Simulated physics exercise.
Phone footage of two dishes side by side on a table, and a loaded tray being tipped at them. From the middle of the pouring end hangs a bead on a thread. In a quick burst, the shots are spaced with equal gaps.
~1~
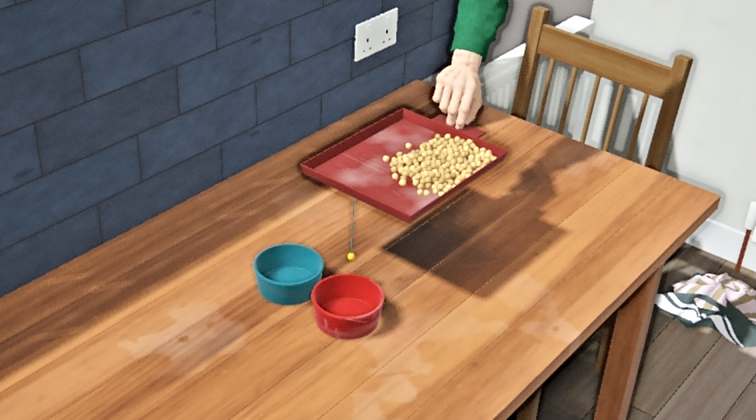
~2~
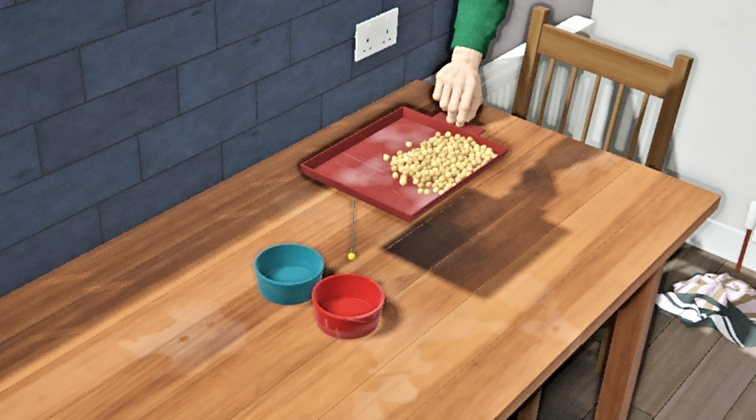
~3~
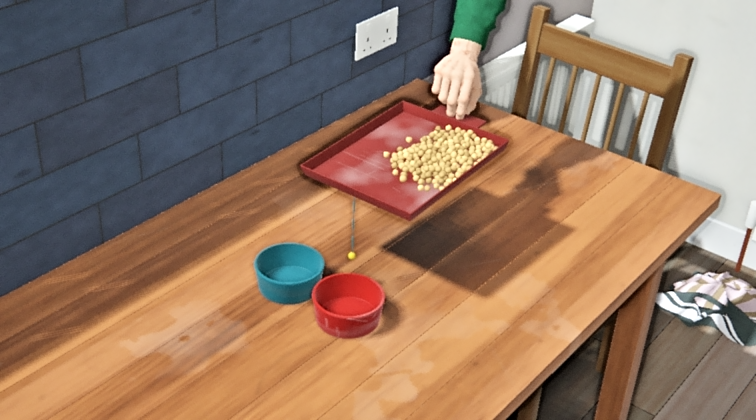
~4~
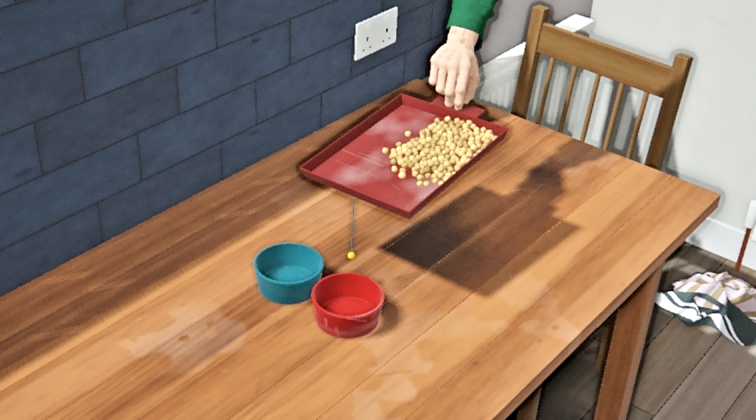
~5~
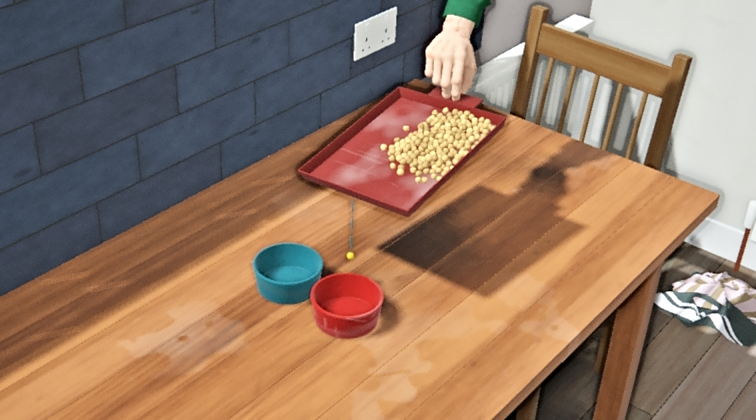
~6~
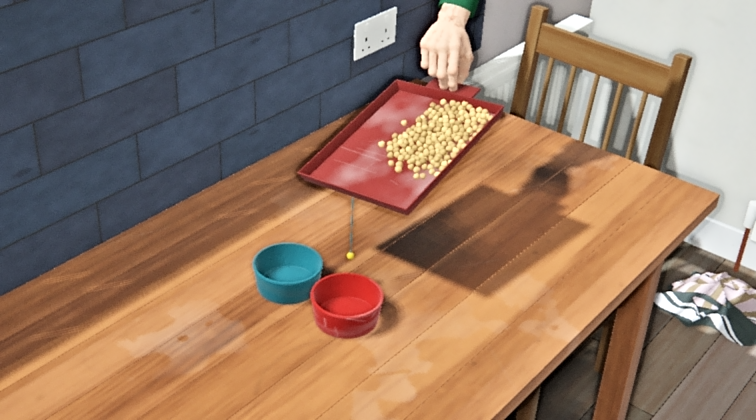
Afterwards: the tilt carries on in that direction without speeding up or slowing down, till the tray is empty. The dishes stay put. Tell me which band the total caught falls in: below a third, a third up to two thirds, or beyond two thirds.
It falls from a third up to two thirds.
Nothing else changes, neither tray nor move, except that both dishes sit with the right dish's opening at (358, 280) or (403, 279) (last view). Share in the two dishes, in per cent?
Trial 1 around 90 percent, trial 2 around 20 percent.
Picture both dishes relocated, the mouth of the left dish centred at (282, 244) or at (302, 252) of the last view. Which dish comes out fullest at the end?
Tries in order: The one to the left, the one to the left.
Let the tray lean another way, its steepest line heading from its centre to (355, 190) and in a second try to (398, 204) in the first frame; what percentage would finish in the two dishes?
For the first aim it is 90 in a hundred, for the second 20 in a hundred.
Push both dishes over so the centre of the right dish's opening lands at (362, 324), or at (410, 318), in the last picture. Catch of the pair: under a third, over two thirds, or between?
Try 1 - below one third; try 2 - less than a third.
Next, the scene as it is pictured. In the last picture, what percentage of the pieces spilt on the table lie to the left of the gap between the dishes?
Share on the left: Near 70 %.
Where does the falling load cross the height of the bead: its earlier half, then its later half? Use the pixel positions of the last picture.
First near (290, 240), later near (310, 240).
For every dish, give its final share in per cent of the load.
The left dish gets close to 50 per cent and the right dish close to 0 per cent.
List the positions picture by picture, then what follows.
Corners of the pouring end (305, 164) and (410, 213), level; middle of the load (438, 162), dried chickpeas; left dish (266, 288); right dish (325, 322); bead on its thread (352, 257), in the first picture.
Corners of the pouring end (305, 164) and (410, 213), level; middle of the load (439, 161), in the second picture.
Corners of the pouring end (305, 165) and (410, 211), tipped barely, lowest at the left corner; middle of the load (444, 155), in the third picture.
Corners of the pouring end (304, 167) and (409, 209), tipped a little, lowest at the left corner; middle of the load (438, 149), in the fourth picture.
Corners of the pouring end (302, 169) and (407, 208), tipped a little, lowest at the left corner; middle of the load (436, 142), in the fifth picture.
Corners of the pouring end (302, 171) and (405, 206), tipped clearly, lowest at the left corner; middle of the load (435, 136); left dish (265, 287); right dish (324, 321), in the sixth picture.
Just after the last frame, tray tipped steeply; the larger part on the tray; about a tenth in the left dish; just a few outside both; roughly a quarter in the air.
A moment on, tray tipped past a quarter turn; roughly a quarter on the tray; just a few in the right dish; roughly a third in the left dish; roughly a quarter outside both; roughly a quarter in the air.
Further on, tray tipped past a quarter turn; just a few in the right dish; roughly half in the left dish; roughly half outside both.
When it is over, tray tipped past a quarter turn; just a few in the right dish; roughly half in the left dish; roughly half outside both.
